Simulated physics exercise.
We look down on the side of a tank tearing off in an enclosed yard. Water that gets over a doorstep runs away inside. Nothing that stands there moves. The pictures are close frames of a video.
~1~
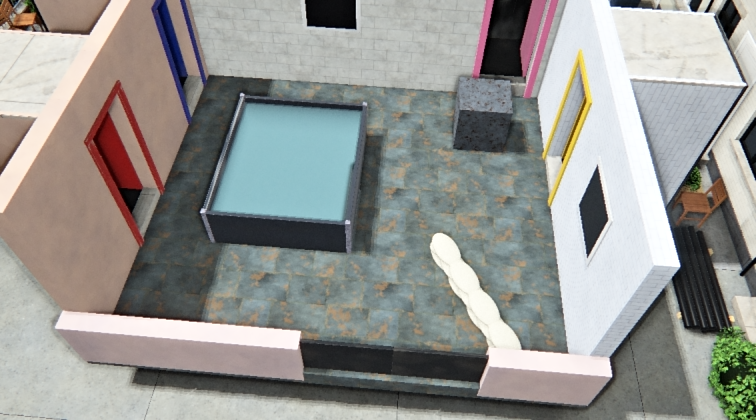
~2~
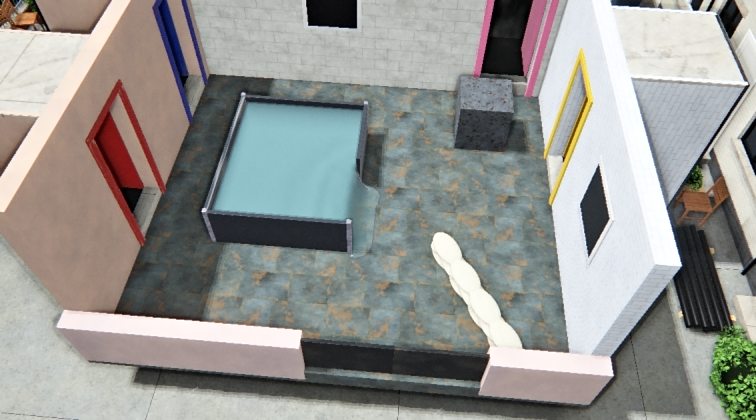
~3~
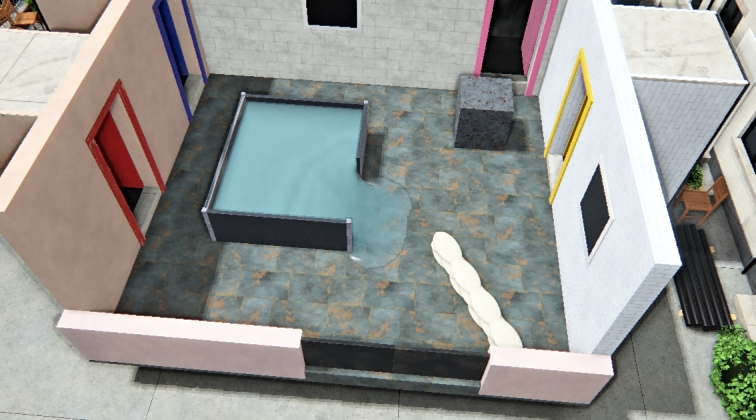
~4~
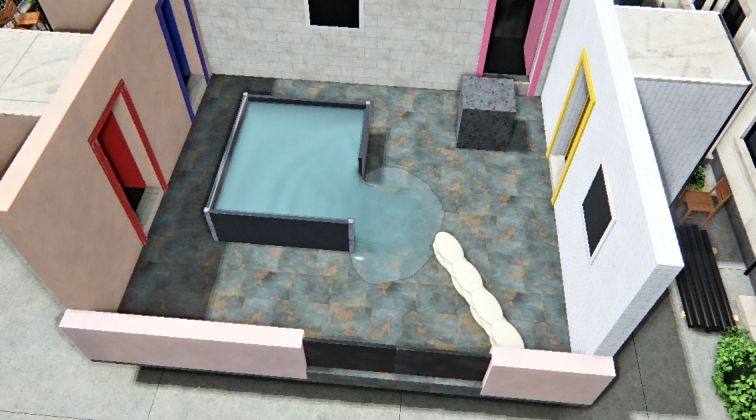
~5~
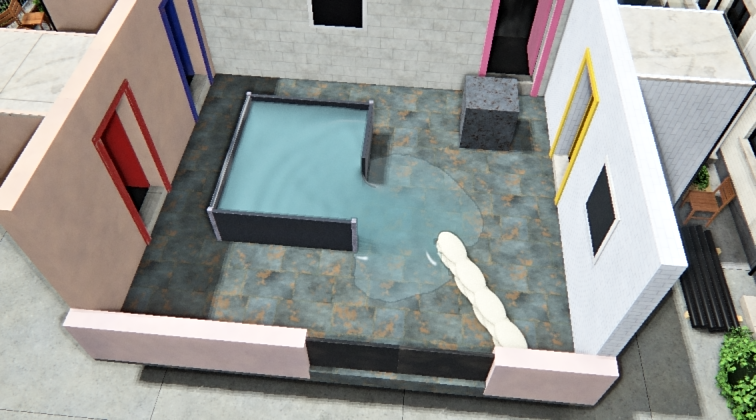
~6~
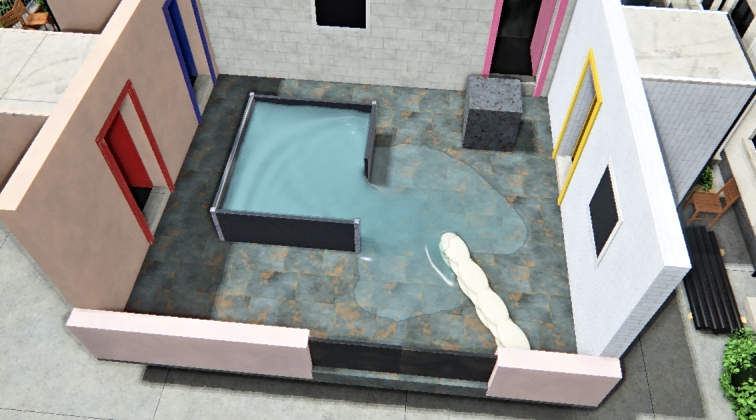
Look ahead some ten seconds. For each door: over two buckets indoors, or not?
In the end: The pink door stays under that; the yellow door takes more than that; the red door stays under that; the blue door stays under that.
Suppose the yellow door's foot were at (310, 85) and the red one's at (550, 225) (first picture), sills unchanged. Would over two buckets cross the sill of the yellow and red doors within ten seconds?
One by one: The yellow door takes less; the red door lets more in.
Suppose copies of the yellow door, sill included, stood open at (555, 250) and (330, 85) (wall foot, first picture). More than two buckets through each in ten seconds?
In that order: Lets more in, lets less in.
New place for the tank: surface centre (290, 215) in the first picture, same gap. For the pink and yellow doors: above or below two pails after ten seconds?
Then: The pink one keeps below it, the yellow one keeps below it.
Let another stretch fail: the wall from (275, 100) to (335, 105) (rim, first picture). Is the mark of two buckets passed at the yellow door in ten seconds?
My reading: Yellow door lets less in.
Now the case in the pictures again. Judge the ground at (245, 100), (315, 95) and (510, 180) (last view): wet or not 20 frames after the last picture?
In turn: No water, no water, wet.
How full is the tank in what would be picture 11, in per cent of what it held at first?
I make it 72 per cent.
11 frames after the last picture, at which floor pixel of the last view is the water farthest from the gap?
I would point to (542, 99).
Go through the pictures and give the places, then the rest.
Still water in the open tank at (291, 158), in the first frame.
The front is at (358, 253), out from the gap at (352, 207), in the second frame.
Water pours out at (352, 209) and has run to (403, 193), in the third frame.
The front is at (438, 208), out from the gap at (354, 210), in the fourth frame.
The front is at (475, 213), out from the gap at (358, 210), in the fifth frame.
Water pours out at (360, 210) and has run to (521, 227), in the sixth frame.
A moment on, water covers 30 % of the floor; the pink door not reached, the yellow door wet at the sill, nothing in, the red door not reached, the blue door not reached.
Next, water covers 40 % of the floor; the pink door not reached, the yellow door over two buckets in, the red door not reached, the blue door not reached.
Then, water covers 55 % of the floor; the pink door wet at the sill, nothing in, the yellow door far over two buckets in, the red door not reached, the blue door not reached.
Later, water covers 90 % of the floor; the pink door wet at the sill, nothing in, the yellow door far over two buckets in, the red door wet at the sill, nothing in, the blue door not reached.
In the end, water covers 95 % of the floor; the pink door wet at the sill, nothing in, the yellow door far over two buckets in, the red door wet at the sill, nothing in, the blue door wet at the sill, nothing in.
